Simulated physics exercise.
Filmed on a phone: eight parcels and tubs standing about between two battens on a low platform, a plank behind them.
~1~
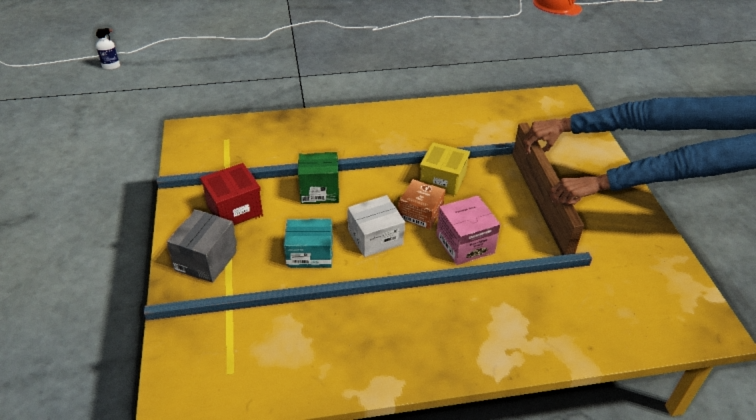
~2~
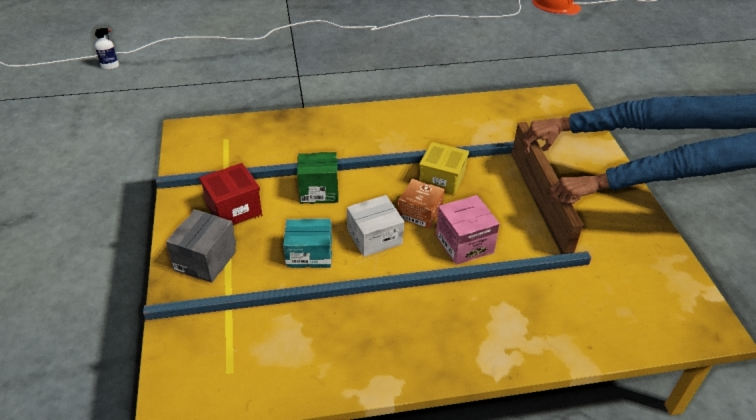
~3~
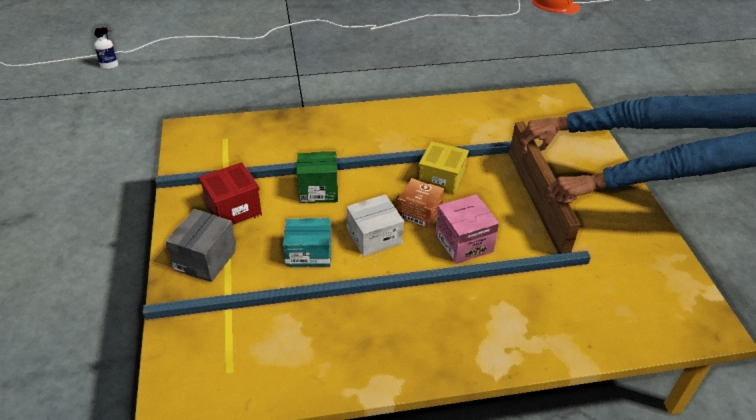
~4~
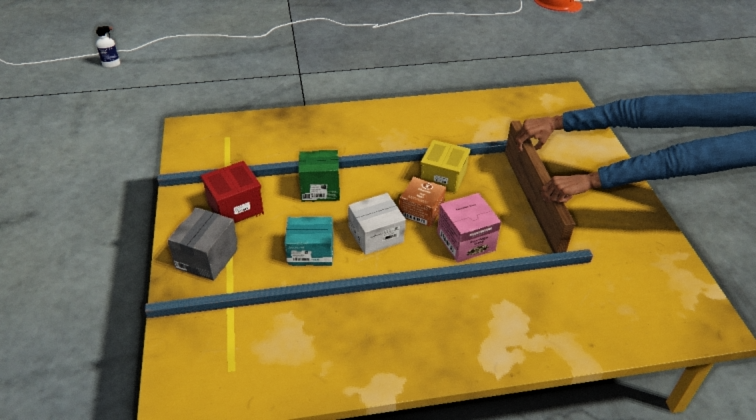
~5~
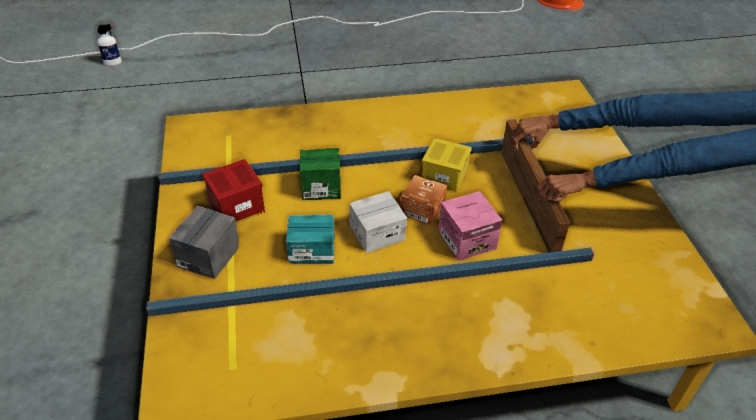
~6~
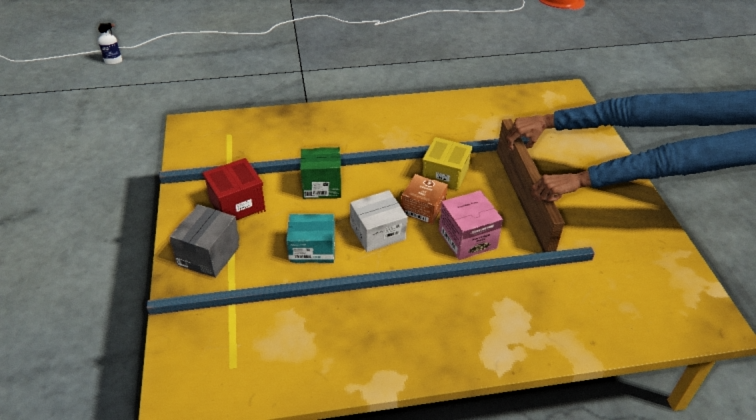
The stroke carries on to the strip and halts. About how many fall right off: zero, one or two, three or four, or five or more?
Here the number that fall off is three or four.
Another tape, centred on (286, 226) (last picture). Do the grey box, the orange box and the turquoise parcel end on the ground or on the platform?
The grey box tumbles off, the orange box is kept, the turquoise parcel holds on.
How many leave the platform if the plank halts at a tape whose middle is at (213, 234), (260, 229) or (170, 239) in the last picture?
In that order 5, 3 and 8.
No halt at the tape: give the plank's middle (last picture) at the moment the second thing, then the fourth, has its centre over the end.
Its middle is around (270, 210) and later (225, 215).
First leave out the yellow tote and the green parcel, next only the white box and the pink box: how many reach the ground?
2 in the first case, 1 in the second.
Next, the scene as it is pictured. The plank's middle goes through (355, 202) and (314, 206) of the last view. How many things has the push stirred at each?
By then 7, and 8.
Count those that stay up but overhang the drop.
Overhanging: 2.
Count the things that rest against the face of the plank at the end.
It touches 3.
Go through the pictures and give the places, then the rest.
The first frame shows grey box (203, 246); red tote (233, 197); turquoise parcel (309, 244); plank (545, 187); tape (228, 237).
The second frame shows red tote (232, 197); yellow tote (443, 169).
The third frame shows turquoise parcel (308, 243); orange box (420, 203).
The fourth frame shows grey box (204, 244); pink box (468, 228).
The fifth frame shows red tote (234, 193); green parcel (321, 174).
The sixth frame shows grey box (206, 241); red tote (235, 192); turquoise parcel (312, 239); plank (527, 184); tape (231, 232).
Soon after, none off yet; grey box at rest near (206, 241); red tote at rest near (235, 192); turquoise parcel at rest near (312, 239).
After that, none off yet; grey box displaced a little near (176, 242); red tote displaced a little near (223, 193); turquoise parcel displaced well along near (226, 251).
In the end, the number that fall off is three or four; gone, turquoise parcel, red tote and grey box.
